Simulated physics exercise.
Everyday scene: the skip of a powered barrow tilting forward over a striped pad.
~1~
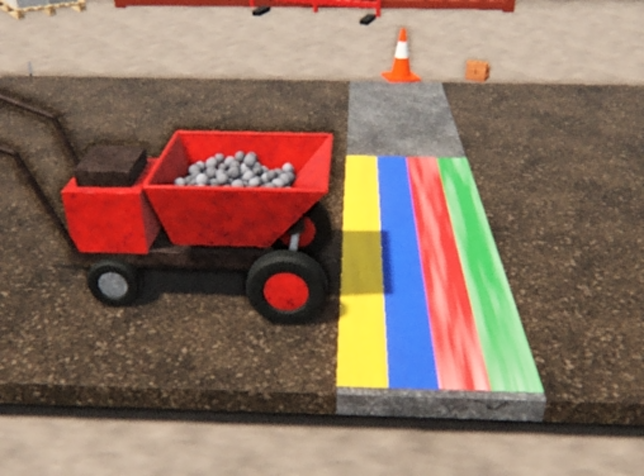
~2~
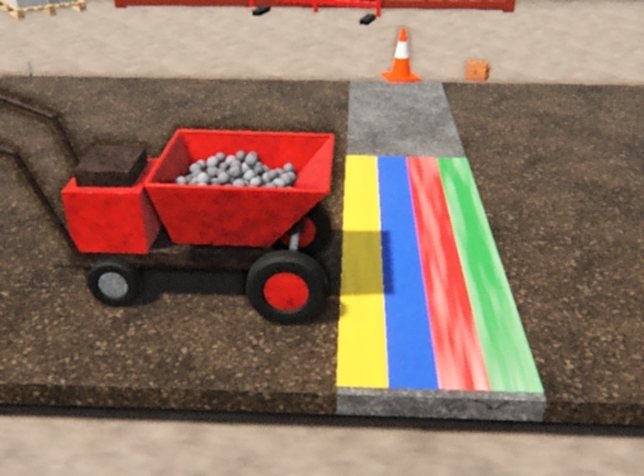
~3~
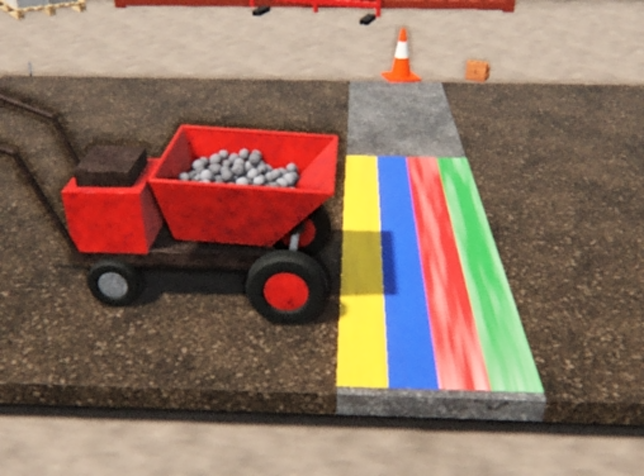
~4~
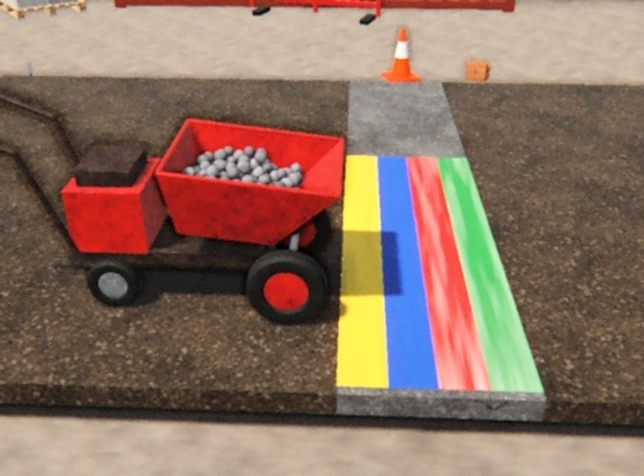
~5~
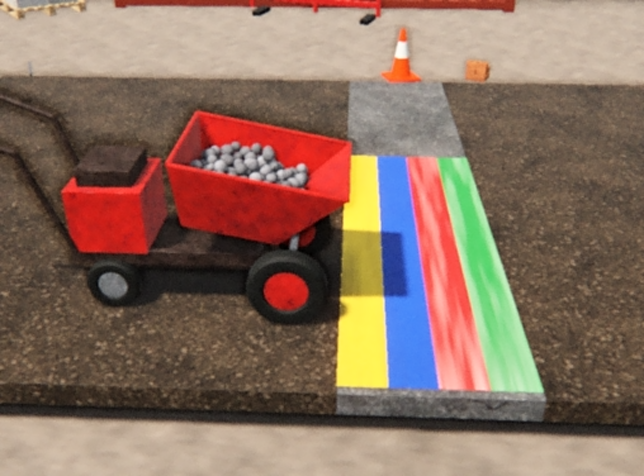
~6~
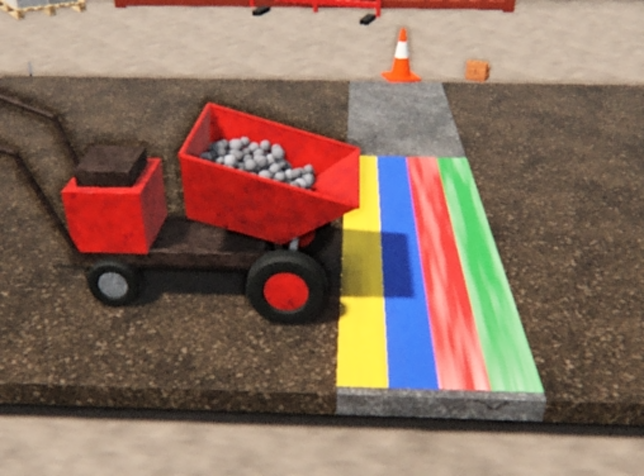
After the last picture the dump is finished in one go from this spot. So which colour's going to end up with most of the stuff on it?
Most of it lands on red.
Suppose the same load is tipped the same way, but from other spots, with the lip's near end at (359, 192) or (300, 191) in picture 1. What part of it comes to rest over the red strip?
First spot: About 40 percent; second spot: About 30 percent.
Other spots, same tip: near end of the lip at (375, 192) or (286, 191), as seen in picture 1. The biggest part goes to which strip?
At the first place that green strip, at the second blue.
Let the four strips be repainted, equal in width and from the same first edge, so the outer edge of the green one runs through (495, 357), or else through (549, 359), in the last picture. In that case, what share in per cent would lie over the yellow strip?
About 0 % and 0 %.
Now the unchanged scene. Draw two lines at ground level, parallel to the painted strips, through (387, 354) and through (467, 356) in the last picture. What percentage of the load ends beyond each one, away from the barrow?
About 80 % and 30 %.
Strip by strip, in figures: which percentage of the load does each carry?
I'd put the yellow strip near 0, the blue strip near 20, the red strip near 35 and the green strip near 20.
Shortly afterwards, skip tipped steeply; the whole lot in the skip.
Next, skip tipped right over; the bulk in the skip; a little over the blue strip; a little over the red strip.
Some moments later, skip tipped right over; near a quarter in the skip; near a quarter over the blue strip; near a third over the red strip; near a quarter over the green strip; a little off the paint.
In the end, skip tipped right over; near a quarter in the skip; none at all over the yellow strip; near a quarter over the blue strip; near a third over the red strip; near a quarter over the green strip; a little off the paint.
